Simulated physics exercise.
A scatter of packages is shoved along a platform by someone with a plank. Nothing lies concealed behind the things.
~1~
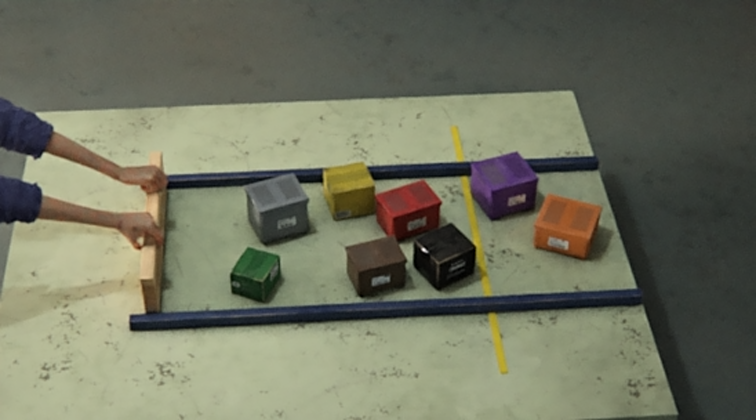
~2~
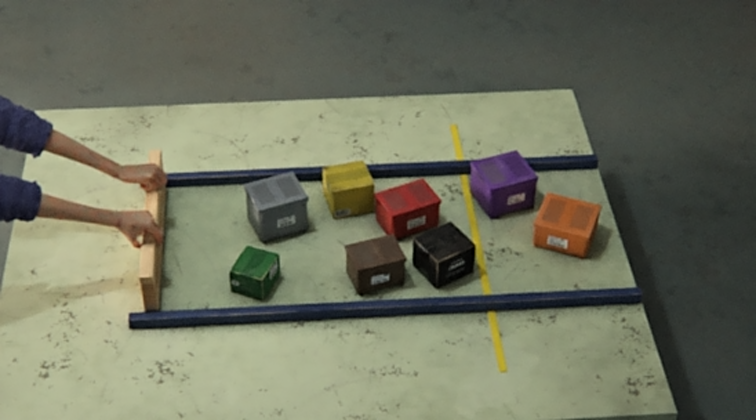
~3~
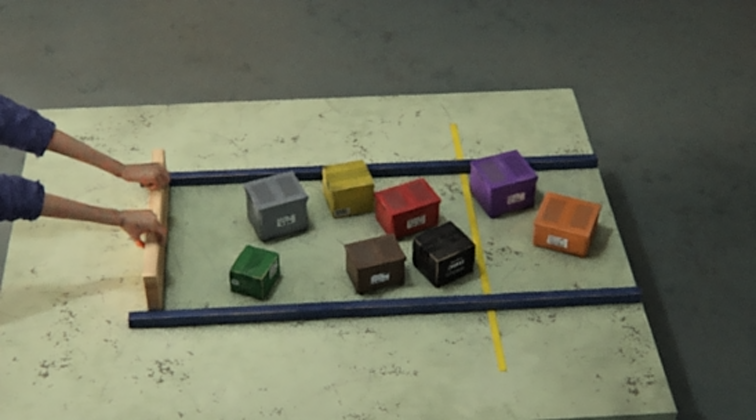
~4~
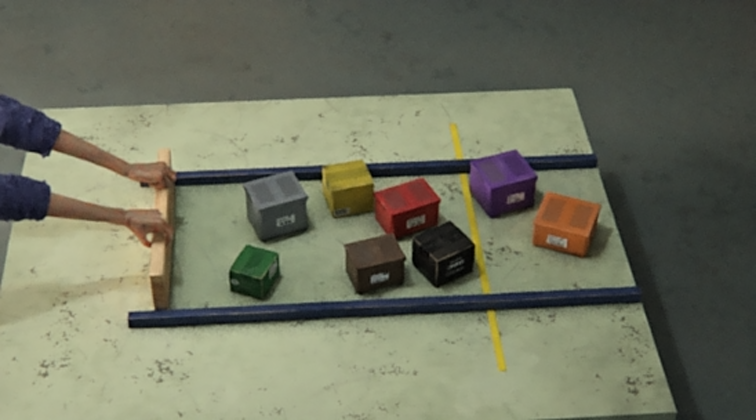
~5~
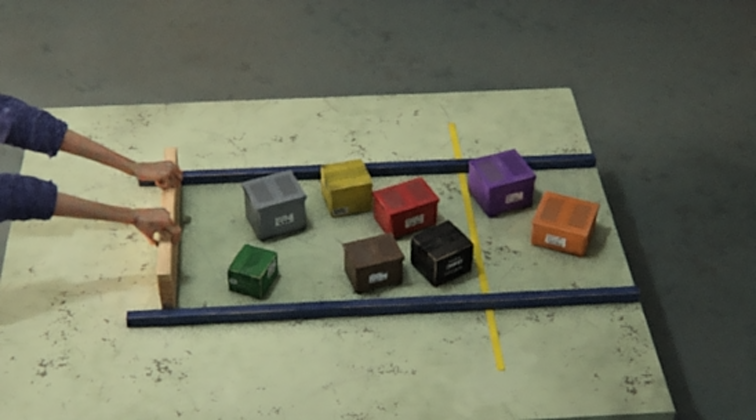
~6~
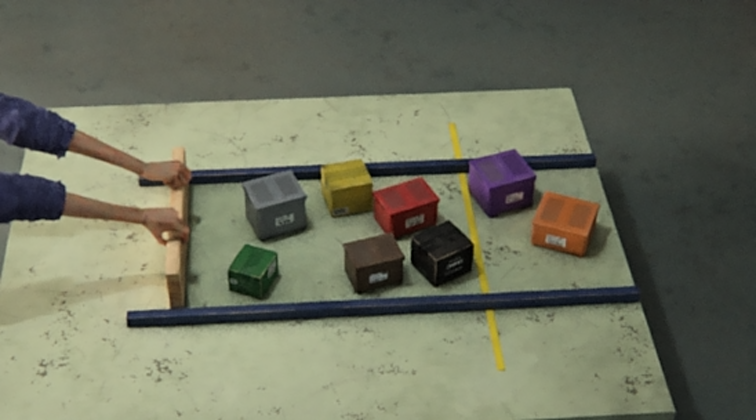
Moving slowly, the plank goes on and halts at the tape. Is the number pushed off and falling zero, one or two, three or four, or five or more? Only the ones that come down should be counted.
The ones that plunge will number none.
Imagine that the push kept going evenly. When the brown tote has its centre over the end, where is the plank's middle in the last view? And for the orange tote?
Points: About (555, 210) and about (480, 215).
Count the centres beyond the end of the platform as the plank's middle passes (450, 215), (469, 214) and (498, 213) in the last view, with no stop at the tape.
Place by place: 0, 0 and 1.
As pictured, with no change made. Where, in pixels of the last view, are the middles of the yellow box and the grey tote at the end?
Okay, so first (484, 173), and next (498, 202).
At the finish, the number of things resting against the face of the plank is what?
Total: 3.
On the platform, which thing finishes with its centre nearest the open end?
The orange tote, it is.
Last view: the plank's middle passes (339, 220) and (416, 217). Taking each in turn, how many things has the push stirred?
First 6, then 7.
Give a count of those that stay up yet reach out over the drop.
The count is 1.
A little later, none off yet; orange tote at rest near (565, 225); purple tote at rest near (501, 183); black parcel at rest near (442, 254).
Next, none off yet; orange tote at rest near (565, 225); purple tote at rest near (501, 183); black parcel shifted a little near (466, 255).
Later still, none off yet; orange tote at rest near (565, 225); purple tote shifted a little near (526, 178); black parcel shifted well along near (536, 257).
When it is over, the number that fall off is zero.
